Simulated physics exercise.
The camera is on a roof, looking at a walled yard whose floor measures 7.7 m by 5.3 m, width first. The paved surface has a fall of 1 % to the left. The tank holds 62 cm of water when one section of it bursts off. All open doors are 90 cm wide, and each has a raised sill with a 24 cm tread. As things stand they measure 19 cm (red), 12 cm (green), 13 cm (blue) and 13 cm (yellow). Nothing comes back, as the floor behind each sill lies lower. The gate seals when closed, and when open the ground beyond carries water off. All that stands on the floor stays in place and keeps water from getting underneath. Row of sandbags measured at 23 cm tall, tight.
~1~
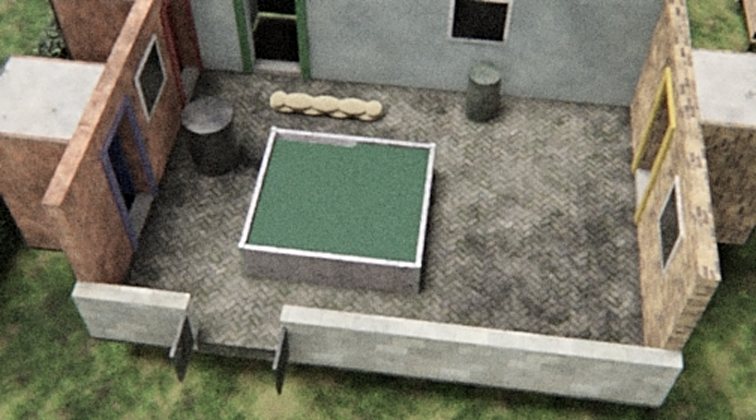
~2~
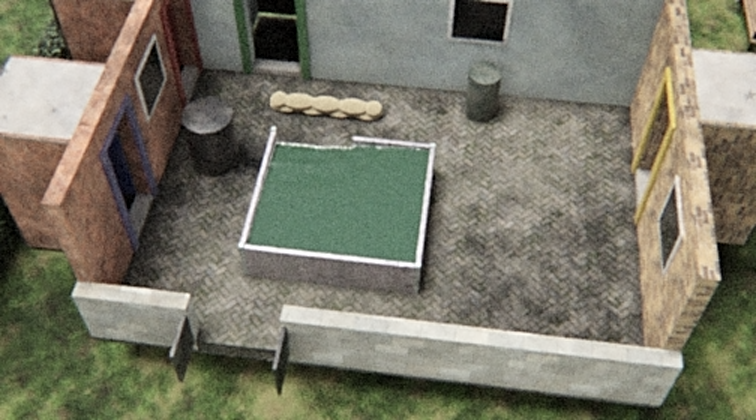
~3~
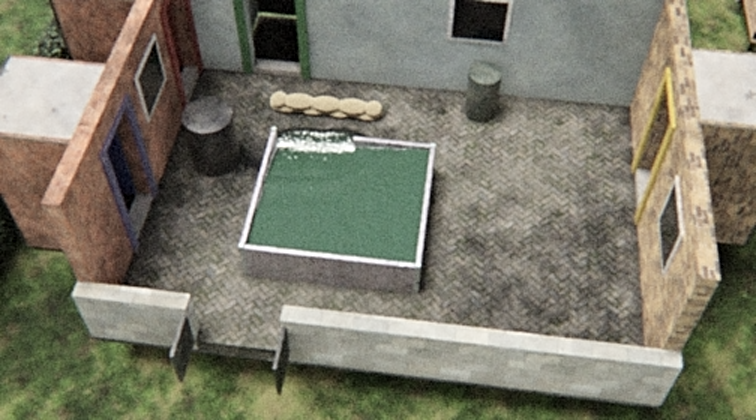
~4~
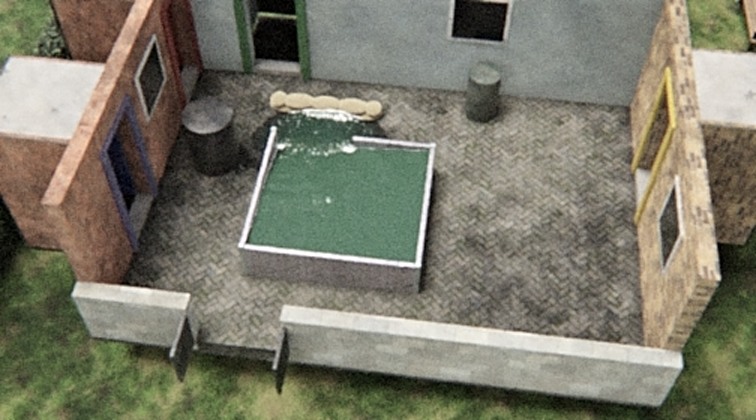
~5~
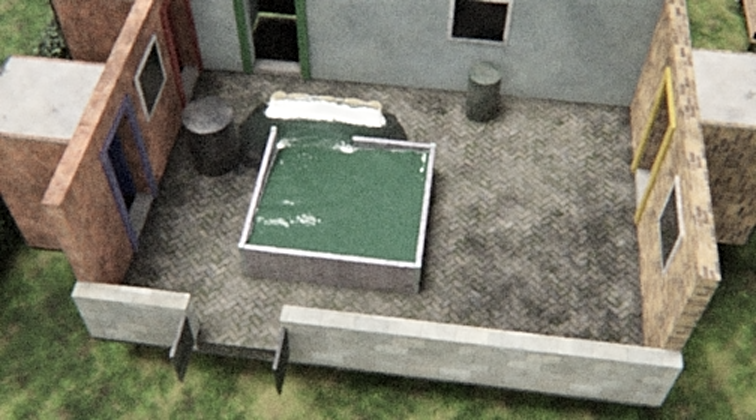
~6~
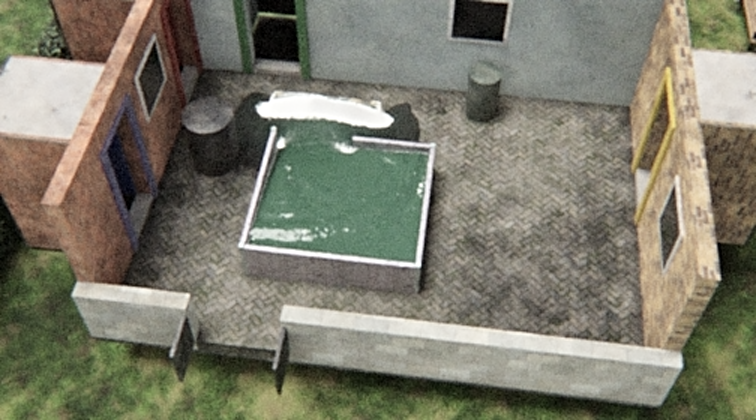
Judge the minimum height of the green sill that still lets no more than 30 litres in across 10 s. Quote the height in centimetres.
My estimate is 14.5 cm.
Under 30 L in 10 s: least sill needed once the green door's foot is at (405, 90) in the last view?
8.5 cm.
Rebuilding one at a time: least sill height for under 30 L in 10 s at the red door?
Red door, minimum about 27 cm.
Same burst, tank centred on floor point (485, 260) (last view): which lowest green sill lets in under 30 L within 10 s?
About 11.0 cm.
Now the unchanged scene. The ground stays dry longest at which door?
That would be the yellow door.
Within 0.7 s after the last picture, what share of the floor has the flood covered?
Close to 25 per cent of it is wet.
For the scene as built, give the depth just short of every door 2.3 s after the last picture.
Depths in cm - red: 30, green: 16, blue: 3, yellow: 0.
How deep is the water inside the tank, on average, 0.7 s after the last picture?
The average depth is some 47 cm.
Then, 0.7 s after the last picture water covers 25 % of the floor, deepest (49 cm) near (320, 118); 9 cm at the green door, 0 litres in over its 12 cm sill.
Then, 2.3 s after the last picture water covers 50 % of the floor, deepest (36 cm) near (310, 117); 16 cm at the green door, 18 litres in over its 12 cm sill.
Then, 9.3 s after the last picture water covers 95 % of the floor, deepest (16 cm) near (183, 120); 12 cm at the green door, 71 litres in over its 12 cm sill.
At the green door as built, the water peaked near 19 cm, 4.3 s after the last picture.
Run again over the same 10 s with other heights there, 46 litres in over 13.5 cm, 5 litres over 18 cm. The limit of 30 litres is kept from about 14.5 cm up.
